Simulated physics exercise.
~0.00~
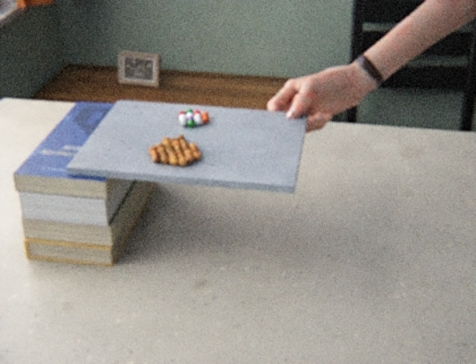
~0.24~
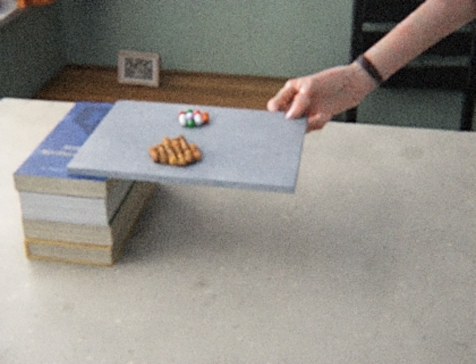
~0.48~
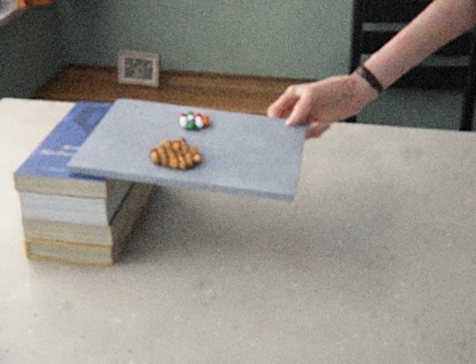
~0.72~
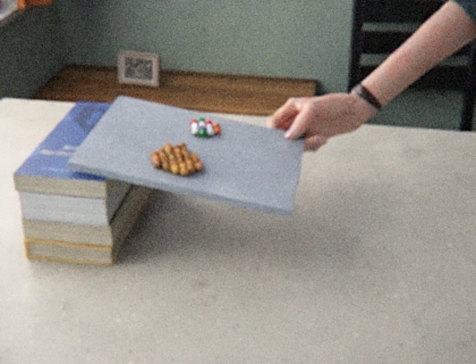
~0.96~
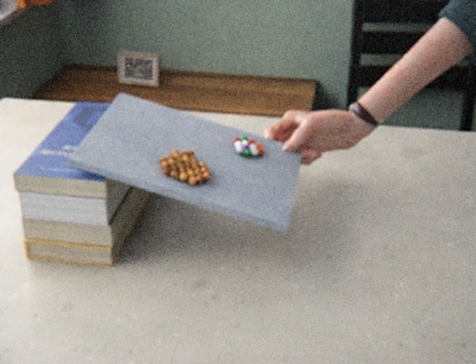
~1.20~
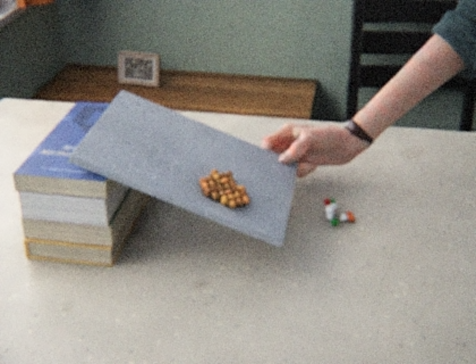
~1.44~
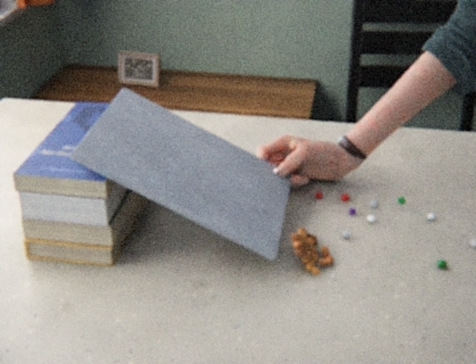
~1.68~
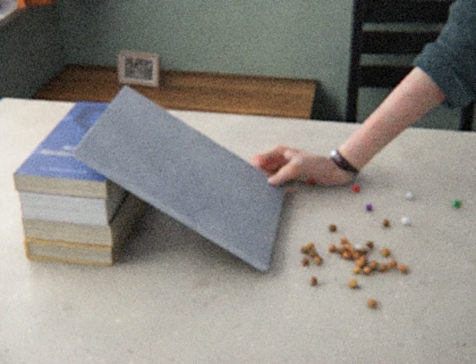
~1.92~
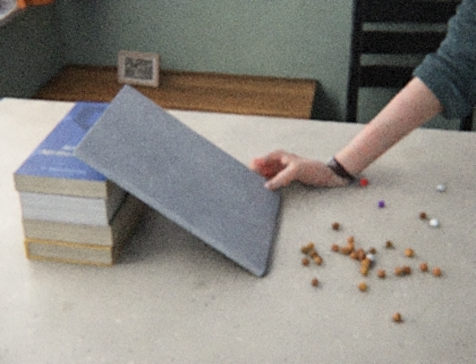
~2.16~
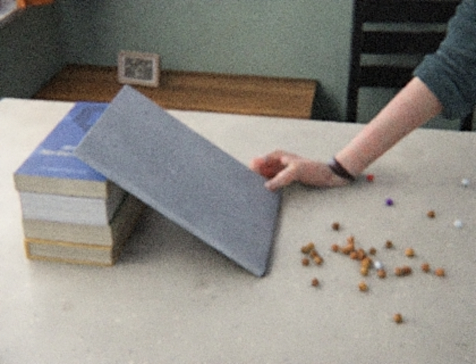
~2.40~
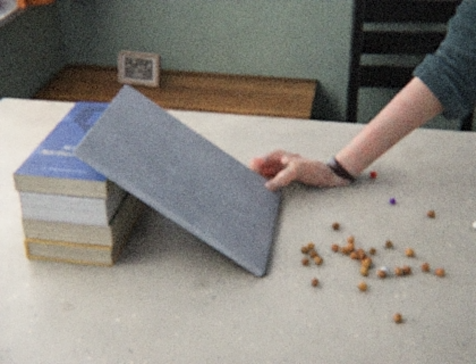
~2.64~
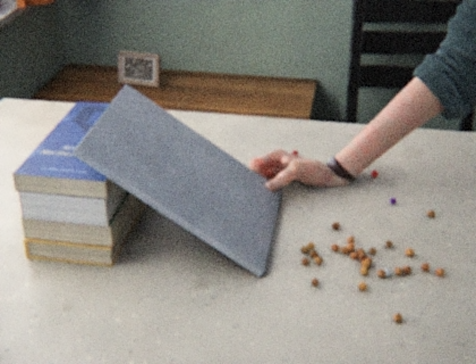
On a pale counter in a green-walled room, seen from the front and slightly above, a grey board rests on a stack of books with a blue cover at the left, its right end held by a hand. Small multicoloured beads sit toward its far side, and a clump of brown ones lies nearer. The hand slowly lowers the free end, and the colourful beads slide off first, scattering rightward. The brown clump follows, spilling into a loose patch. The board settles steeply against the counter, the brown pieces resting nearby while most colourful ones have rolled out of view.
